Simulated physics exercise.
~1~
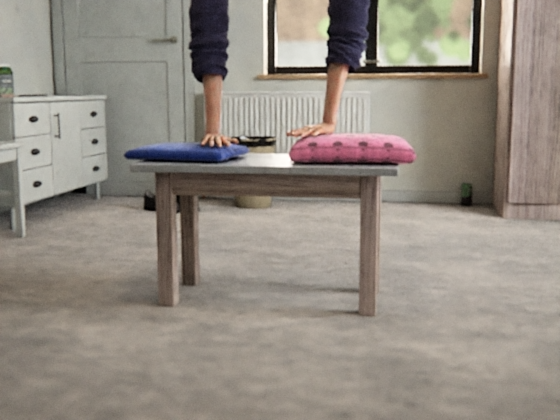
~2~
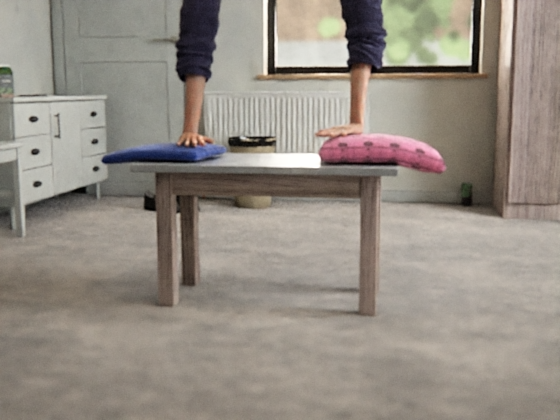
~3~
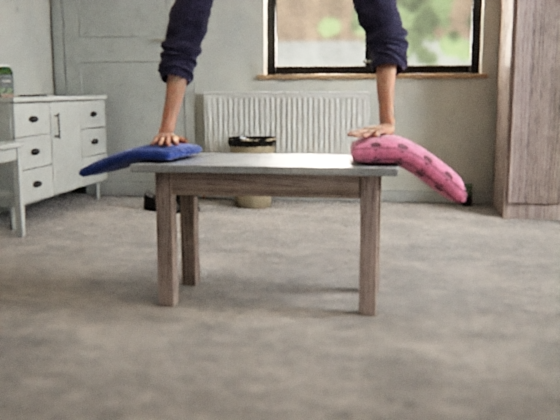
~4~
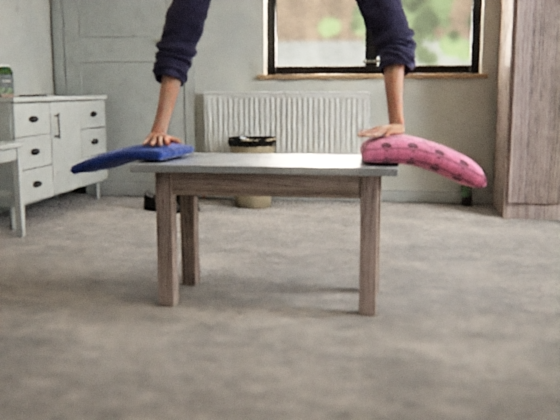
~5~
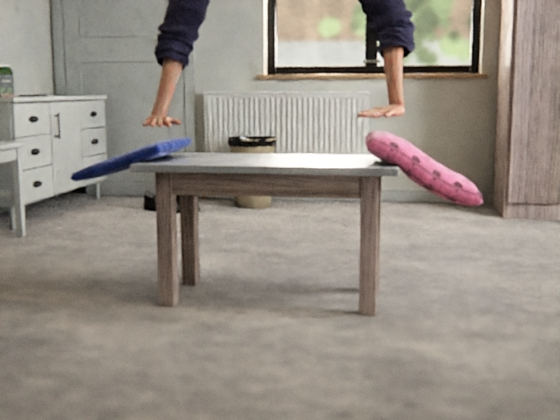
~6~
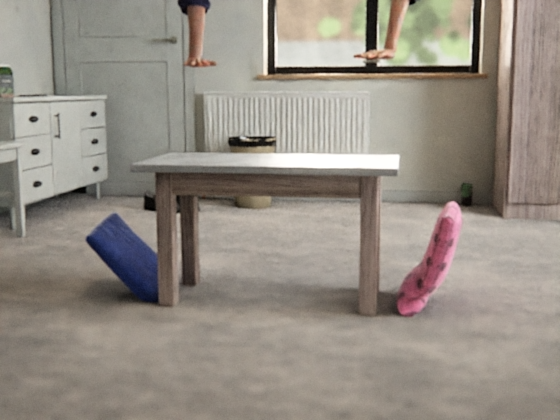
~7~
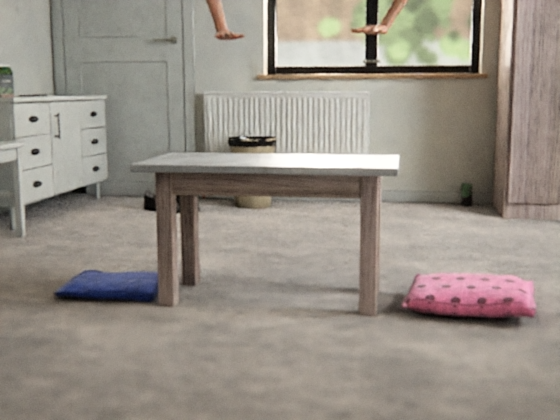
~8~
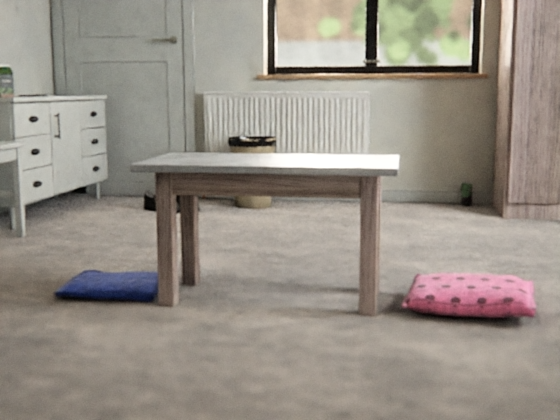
At the start, two hands press down on a blue seat pad and a pink pillow lying side by side on a small table in a room with a window behind. The hands slide them apart, the blue pad to the left and the pink pillow to the right, until both hang over opposite ends and droop. The hands then let go and lift away. The pad and the pillow tip off their ends and drop beside the table legs. Finally, both lie flat on the floor, the tabletop is bare, and the hands are out of view.
